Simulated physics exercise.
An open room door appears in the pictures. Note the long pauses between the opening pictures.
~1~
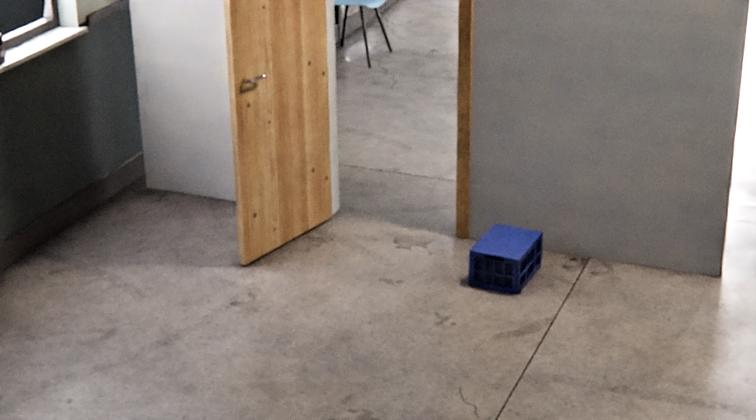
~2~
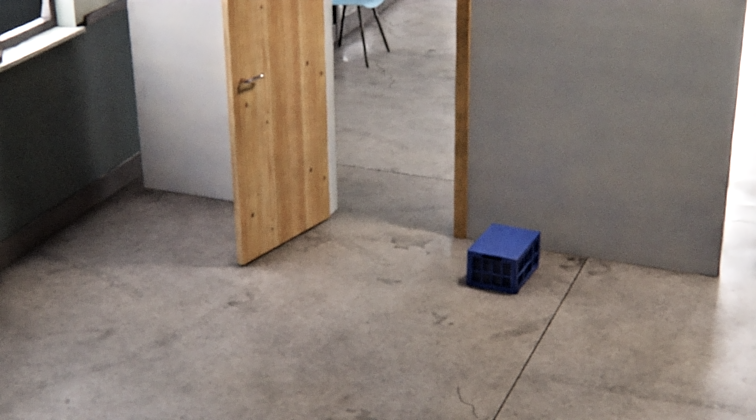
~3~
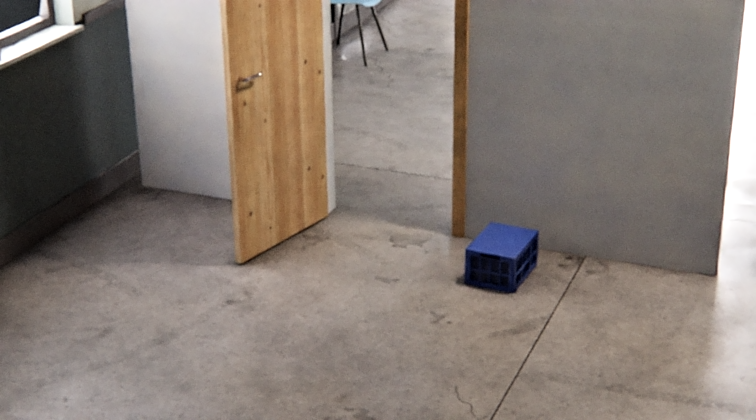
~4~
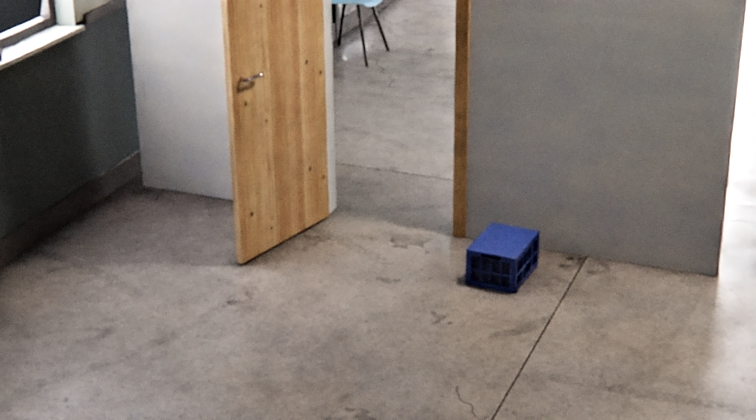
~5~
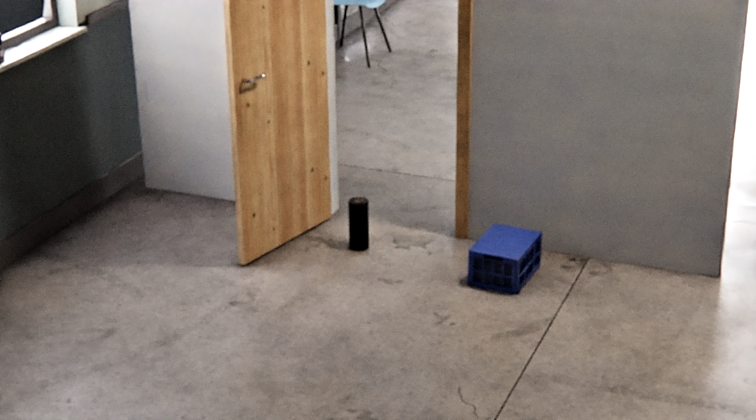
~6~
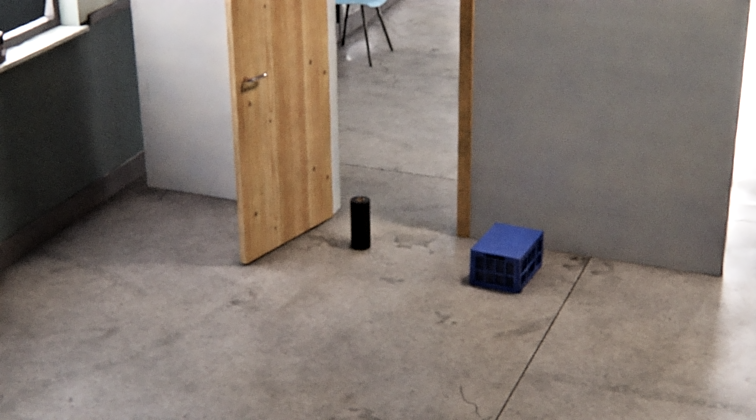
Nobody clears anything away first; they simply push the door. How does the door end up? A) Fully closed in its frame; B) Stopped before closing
The answer is A.
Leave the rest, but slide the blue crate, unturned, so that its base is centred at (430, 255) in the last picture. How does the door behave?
It is held back then.
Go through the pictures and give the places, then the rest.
The first frame shows door wide open and still; blue crate (506, 258).
The second frame shows door wide open and still; blue crate (504, 258).
The third frame shows door wide open and still; blue crate (502, 257).
The fourth frame shows door wide open and still; blue crate (503, 257).
The fifth frame shows door wide open and still; blue crate (505, 258).
The sixth frame shows door wide open and still; black roll (361, 223); blue crate (507, 257).
Then, 1.00 s past the last view, door 74° open.
Then, 1.80 s past the last view, door 41° open; black roll displaced about its own width near (376, 220).
Then, 2.20 s past the last view, door 25° open; black roll displaced well along near (394, 215).
Then, 2.70 s past the last view, door 6° open; black roll displaced well along near (411, 206).
Finally, door 0° open; moved from the start, black roll; blue crate still in place. Final places as the last picture's camera would see them, black roll near (415, 202).
